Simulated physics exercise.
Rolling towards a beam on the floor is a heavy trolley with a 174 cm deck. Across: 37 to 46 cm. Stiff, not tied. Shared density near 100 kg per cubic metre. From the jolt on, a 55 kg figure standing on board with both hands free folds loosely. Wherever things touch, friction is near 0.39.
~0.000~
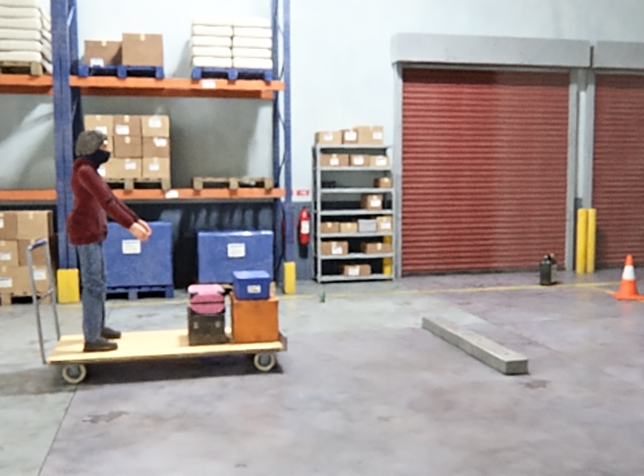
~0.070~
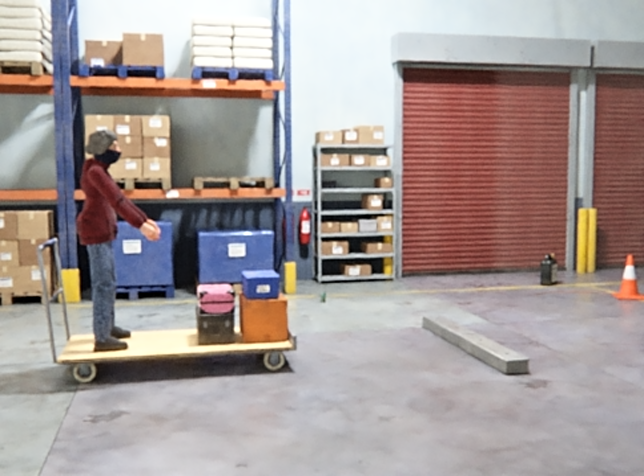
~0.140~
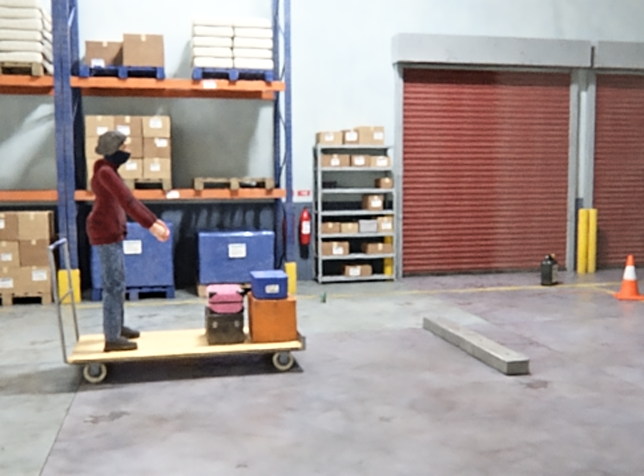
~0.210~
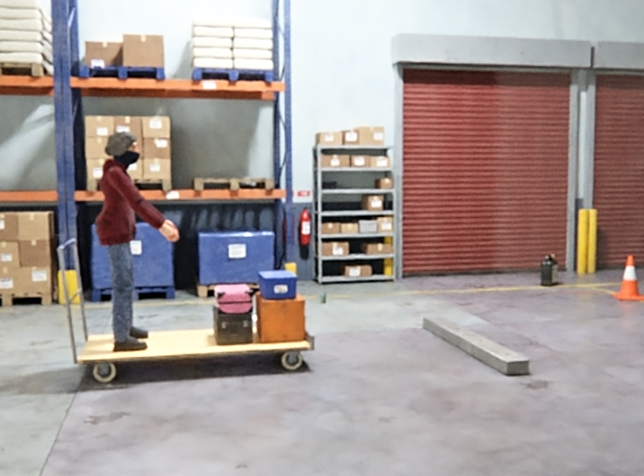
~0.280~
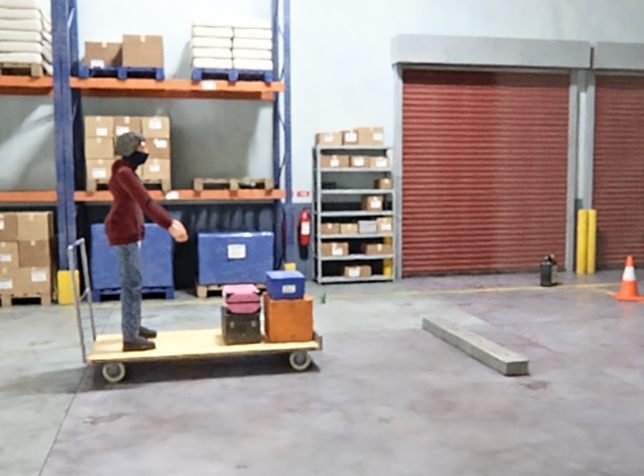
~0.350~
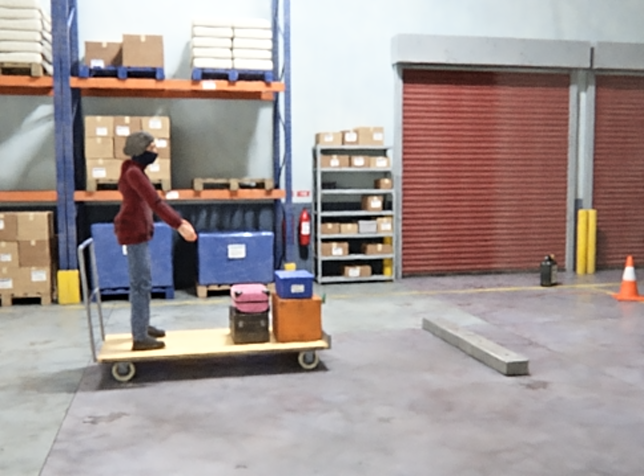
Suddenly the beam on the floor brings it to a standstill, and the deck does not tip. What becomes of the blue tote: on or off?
My guess is it stays inside the edge.
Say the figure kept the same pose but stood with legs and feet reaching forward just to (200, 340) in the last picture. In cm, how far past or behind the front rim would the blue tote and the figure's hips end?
The blue one would stop 10 cm behind the front rim and the hips 120 cm behind it.
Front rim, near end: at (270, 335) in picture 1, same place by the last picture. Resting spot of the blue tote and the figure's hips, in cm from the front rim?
Blue 40 past, hips 120 behind.
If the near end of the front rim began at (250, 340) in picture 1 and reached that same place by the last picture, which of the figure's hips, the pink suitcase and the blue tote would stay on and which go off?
Hips - kept, pink - kept, blue - dropped.
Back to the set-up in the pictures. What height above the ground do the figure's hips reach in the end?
The hips come to rest around 50 centimetres up.
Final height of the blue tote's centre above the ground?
65 cm.
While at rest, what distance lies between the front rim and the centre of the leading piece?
Roughly 10 cm behind the front rim.
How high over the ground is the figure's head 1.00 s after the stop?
Height: Approx. 70 cm up.
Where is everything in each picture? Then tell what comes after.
Blue tote (251, 285), pink suitcase (207, 299), rim corner (286, 346); 168 cm still to roll, in the first frame.
Blue tote (260, 285), pink suitcase (216, 299), rim corner (295, 346); 161 cm still to roll, in the second frame.
Blue tote (269, 285), pink suitcase (225, 299), rim corner (304, 346); 154 cm still to roll, in the third frame.
Blue tote (277, 285), pink suitcase (233, 299), rim corner (313, 346); 147 cm still to roll, in the fourth frame.
Blue tote (285, 285), pink suitcase (241, 299), rim corner (321, 346); 140 cm still to roll, in the fifth frame.
Blue tote (294, 284), pink suitcase (250, 298), rim corner (330, 345); 133 cm still to roll. Speed about 1.0 m/s, in the sixth frame.
After 1.68 s the deck stops.
After 1.93 s the blue tote is 10 cm behind the rim, tilted 0°, near (457, 278) in the last picture's view.
After 2.23 s the blue tote is 10 cm behind the rim, tilted 0°, near (457, 278) in the last picture's view.
After 2.68 s the blue tote is 9 cm behind the rim, tilted 0°, near (458, 278) in the last picture's view.
When all is still (5.2 s), nothing is past the rim; behind it, pink suitcase, black toolbox, orange parcel, blue tote and the figure's hips.
